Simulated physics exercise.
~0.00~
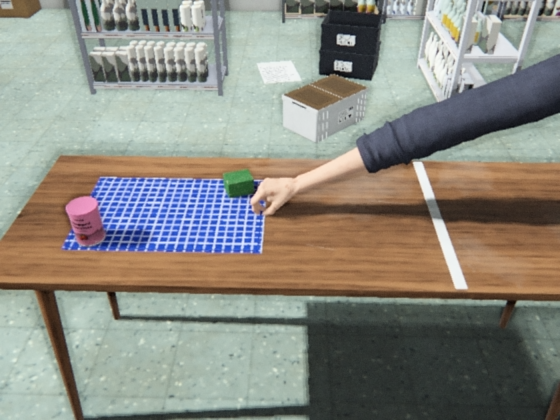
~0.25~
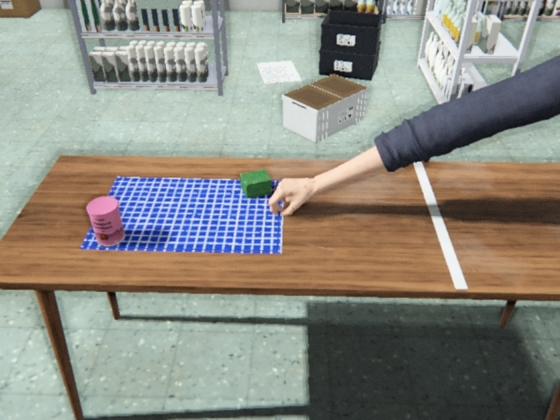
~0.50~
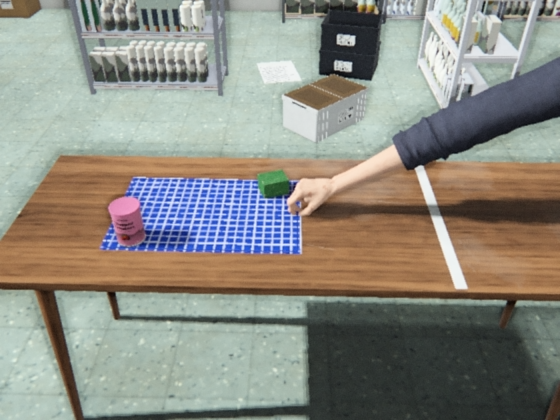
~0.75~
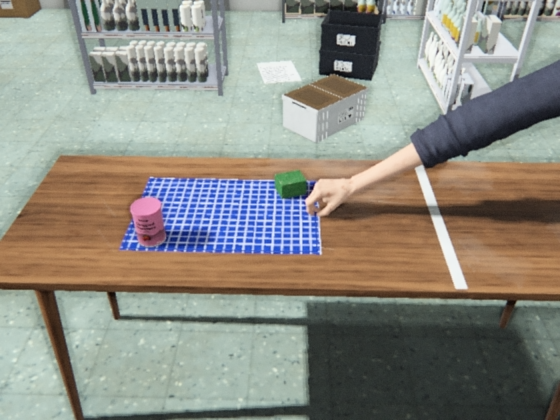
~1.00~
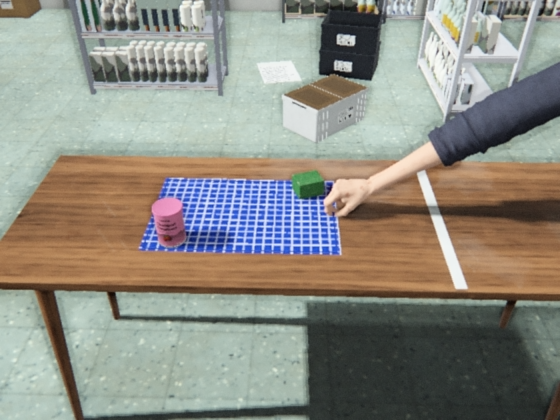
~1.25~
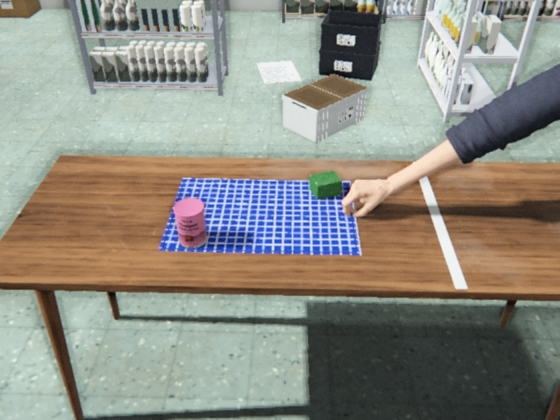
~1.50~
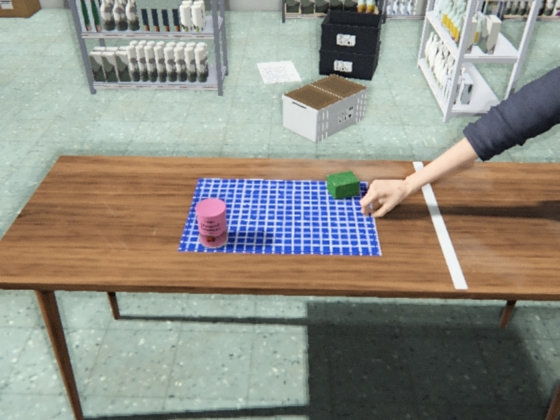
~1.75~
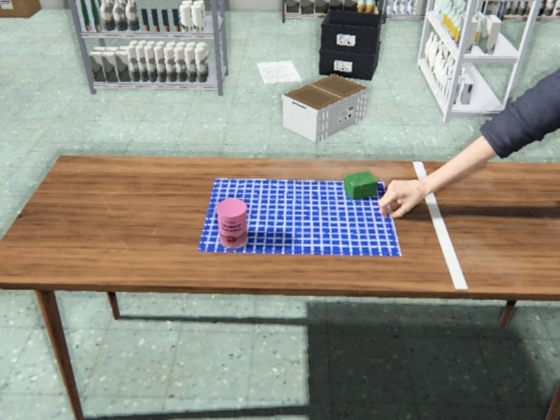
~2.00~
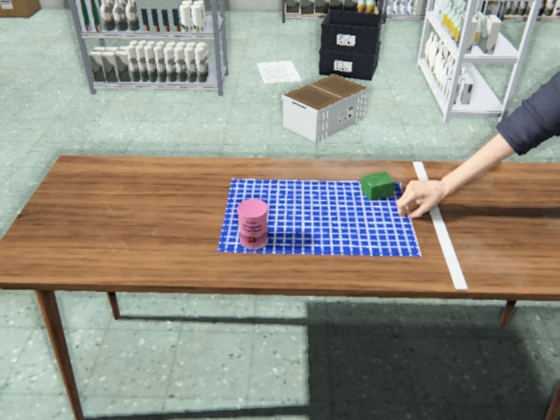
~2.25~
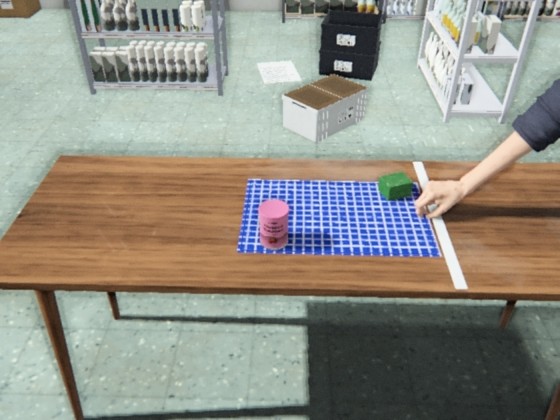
On a wooden table in a storage room, a hand pulled a blue checked cloth steadily to the right, carrying a green block and an upright pink tin, until its edge reached the white tape with both still on it.
